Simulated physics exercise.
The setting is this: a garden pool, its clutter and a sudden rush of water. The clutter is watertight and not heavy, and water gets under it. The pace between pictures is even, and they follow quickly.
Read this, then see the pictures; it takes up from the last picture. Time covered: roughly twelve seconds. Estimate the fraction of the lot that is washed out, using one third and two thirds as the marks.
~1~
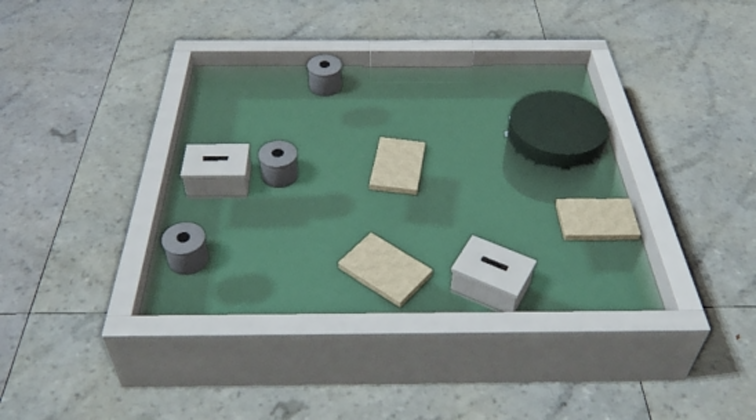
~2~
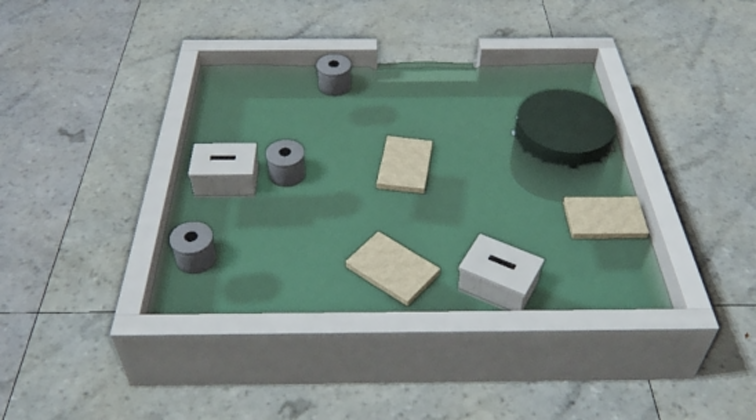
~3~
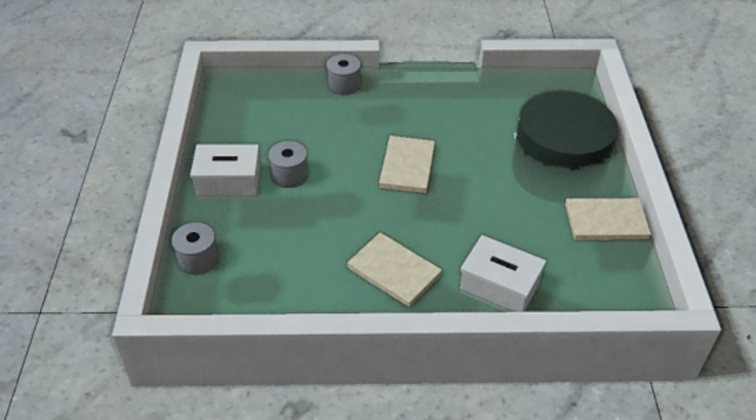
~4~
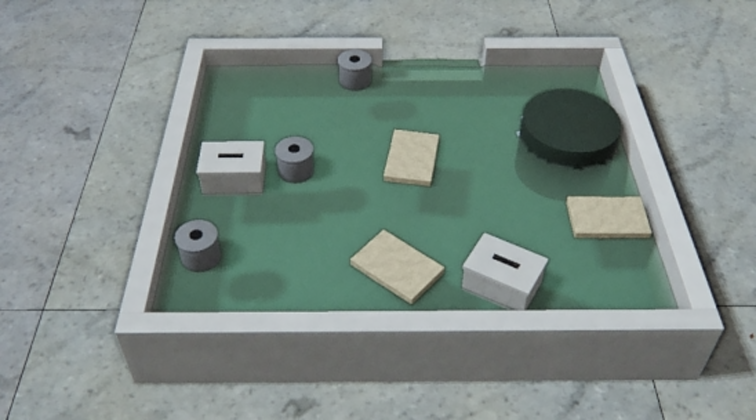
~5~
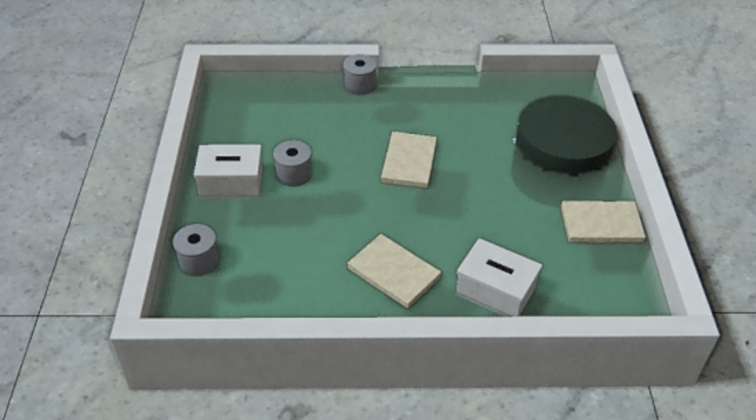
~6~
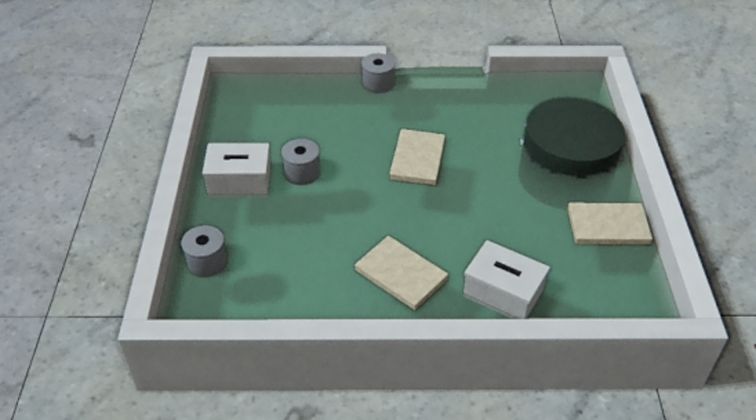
The fraction is below one third.
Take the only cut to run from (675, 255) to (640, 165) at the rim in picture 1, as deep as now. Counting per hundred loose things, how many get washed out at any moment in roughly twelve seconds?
Close to 20 percent, more or less.
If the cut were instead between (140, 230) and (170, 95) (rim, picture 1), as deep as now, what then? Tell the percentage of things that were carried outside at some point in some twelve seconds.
Roughly 10 in a hundred.
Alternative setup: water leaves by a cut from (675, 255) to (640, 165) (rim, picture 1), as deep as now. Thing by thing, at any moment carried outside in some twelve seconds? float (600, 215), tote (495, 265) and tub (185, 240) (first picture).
The first exits, the second exits, the third never exits.
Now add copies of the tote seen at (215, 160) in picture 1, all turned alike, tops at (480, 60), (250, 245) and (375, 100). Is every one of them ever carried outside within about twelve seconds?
Okay, one at a time: Gets out, next does not get out, last gets out.
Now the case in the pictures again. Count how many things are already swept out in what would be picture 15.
Tally: 1.
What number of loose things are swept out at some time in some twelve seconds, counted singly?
I make it 2.
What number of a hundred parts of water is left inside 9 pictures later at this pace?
84 %.
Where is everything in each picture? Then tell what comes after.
The first frame shows a tub at (325, 65), afloat; a float at (398, 163), afloat; 0 of 8 have shifted.
The second frame shows a tub at (334, 65), afloat; a float at (406, 161) floats; 0 of 8 have shifted.
The third frame shows a tub at (344, 64), afloat, close to its start; a float at (408, 161) floats; 1 of 8 have shifted.
The fourth frame shows a tub at (355, 60), afloat, close to its start; a float at (412, 155) floats, close to its start; 2 of 8 have shifted.
The fifth frame shows a tub at (360, 64) floats, close to its start; a float at (410, 156), afloat, close to its start; 3 of 8 have shifted.
The sixth frame shows a tub at (378, 63) floats, close to its start; a float at (418, 154) floats, close to its start; 4 of 8 have shifted.
A moment on, 0 of 8 are out; 8 afloat.
Next, 1 of 8 are out; 7 afloat.
Later, 1 of 8 are out; 7 afloat.
In the end, 2 of 8 are out; 6 afloat.
